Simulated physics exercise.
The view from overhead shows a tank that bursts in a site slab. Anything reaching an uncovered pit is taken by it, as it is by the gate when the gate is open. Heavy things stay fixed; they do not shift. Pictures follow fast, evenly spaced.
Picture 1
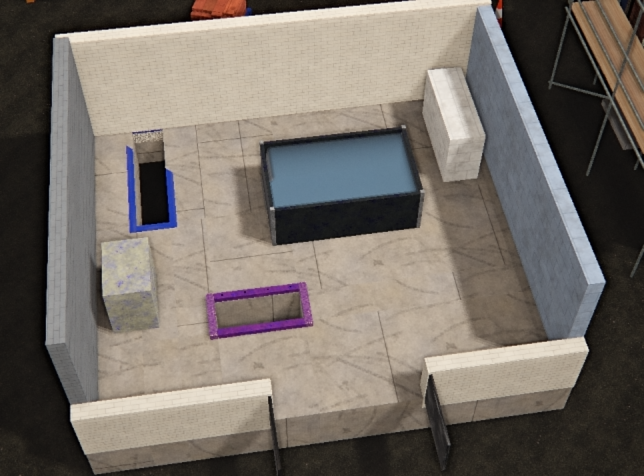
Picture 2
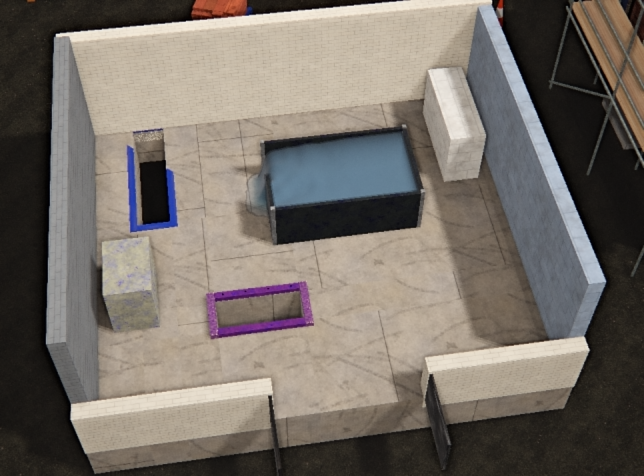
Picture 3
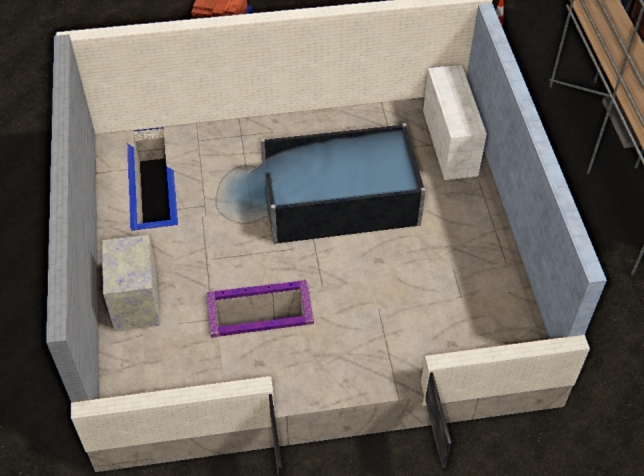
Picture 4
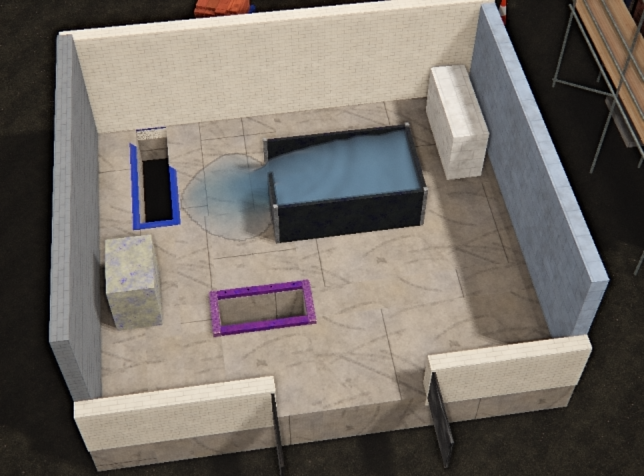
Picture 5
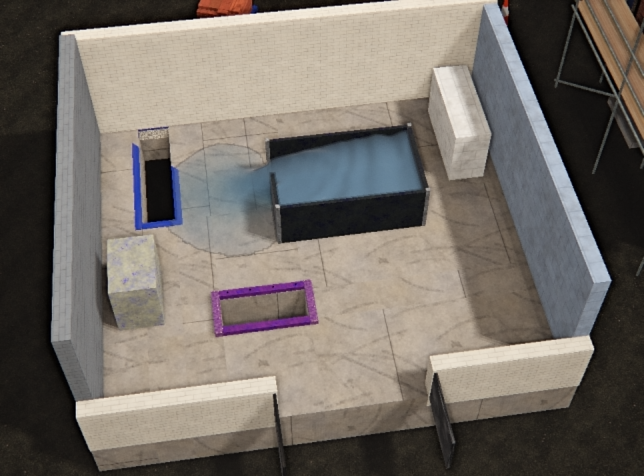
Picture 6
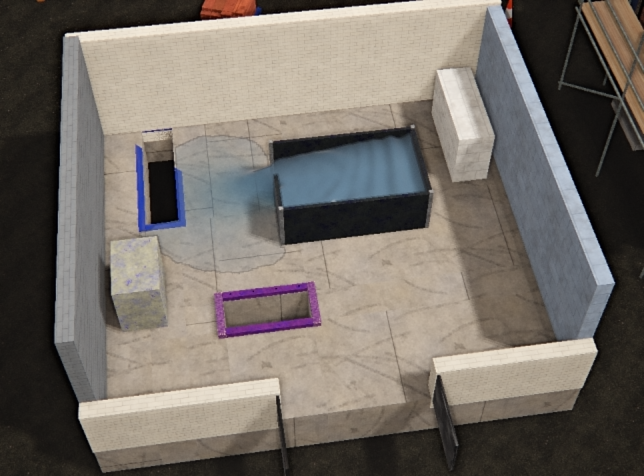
Water pours from the left end of a dark tank and spreads leftward across the floor.
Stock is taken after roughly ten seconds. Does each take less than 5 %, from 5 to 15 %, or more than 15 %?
It ends like this: The gate takes less than 5 %; the blue pit takes more than 15 %; the purple pit takes less than 5 %.
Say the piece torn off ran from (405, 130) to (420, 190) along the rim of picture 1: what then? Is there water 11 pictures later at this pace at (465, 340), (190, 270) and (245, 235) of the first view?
Point 1: Inundated; point 2: Unwetted; point 3: Unwetted.
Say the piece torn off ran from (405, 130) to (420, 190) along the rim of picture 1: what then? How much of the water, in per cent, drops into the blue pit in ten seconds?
Per cent: Blue 25.
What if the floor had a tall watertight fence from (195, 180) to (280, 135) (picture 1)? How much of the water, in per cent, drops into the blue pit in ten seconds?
About 55 percent goes into the blue pit.
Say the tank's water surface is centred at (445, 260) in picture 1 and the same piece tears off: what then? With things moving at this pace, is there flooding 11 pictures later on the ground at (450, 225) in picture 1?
Looking at that spot, it would be left untouched.
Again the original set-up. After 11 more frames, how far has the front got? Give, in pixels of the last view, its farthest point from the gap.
About (108, 394).
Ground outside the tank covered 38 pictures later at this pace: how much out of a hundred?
It works out to about 40 in a hundred.
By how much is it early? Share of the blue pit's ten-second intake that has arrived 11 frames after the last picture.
That comes out to 35 per cent by my count.
A moment on, water covers 20 % of the floor; the gate 0 %, the blue pit 11 %, the purple pit 0 %.
Next, water covers 25 % of the floor; the gate 0 %, the blue pit 23 %, the purple pit 0 %.
Then, water covers 35 % of the floor; the gate 0 %, the blue pit 35 %, the purple pit 0 %.
Later, water covers 40 % of the floor; the gate 0 %, the blue pit 52 %, the purple pit 0 %.
In the end, water covers 45 % of the floor; the gate 1 %, the blue pit 65 %, the purple pit 0 %.
